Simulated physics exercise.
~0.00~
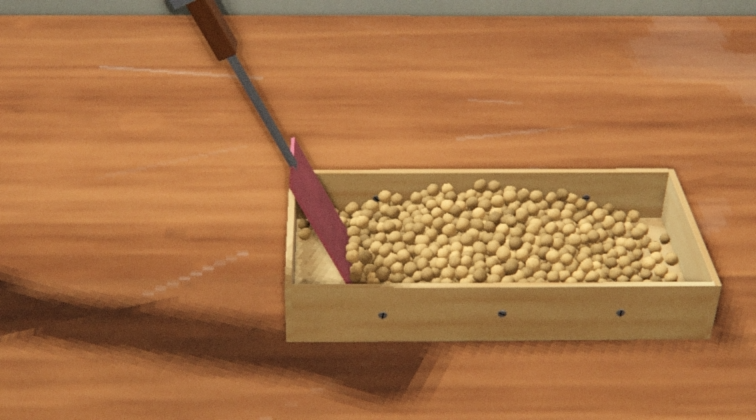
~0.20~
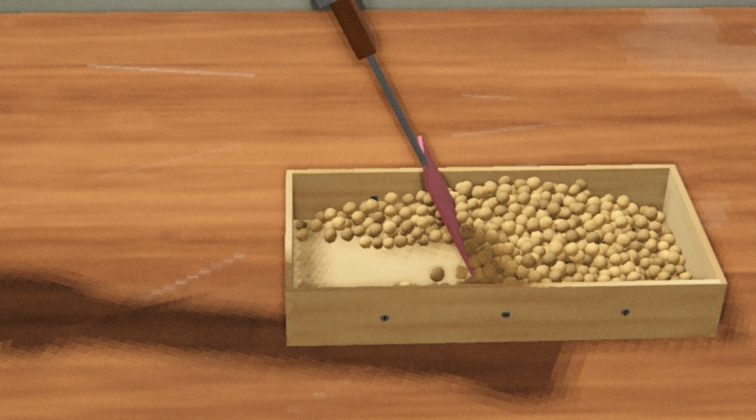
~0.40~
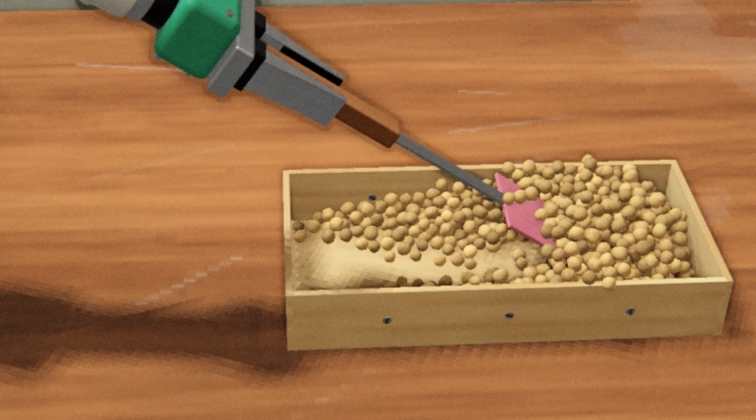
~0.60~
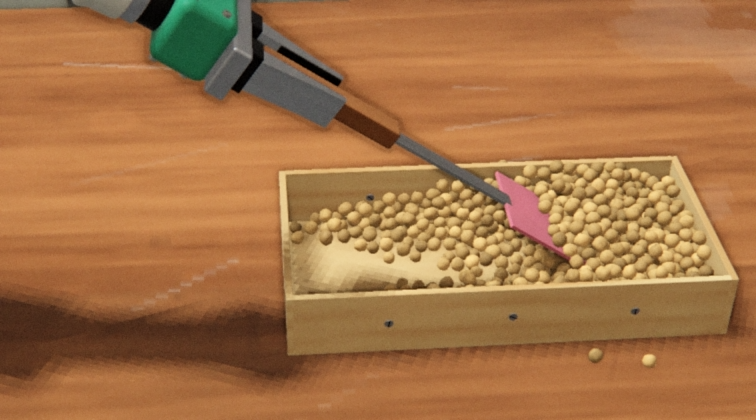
To begin with, a robot's pinkish-red paddle dips into the left end of a shallow wooden tray of dried chickpeas on a wooden table. The blade sweeps right, clearing a bare patch behind it while the chickpeas bunch up ahead and some lie along the back. As it moves farther right, the paddle tilts over, the robot's green and grey arm comes into view, and the pile heaps up at the right end. The blade then stays in place as the heap settles lower. Two chickpeas finally lie on the table in front of the tray, with nearly all the others still inside.
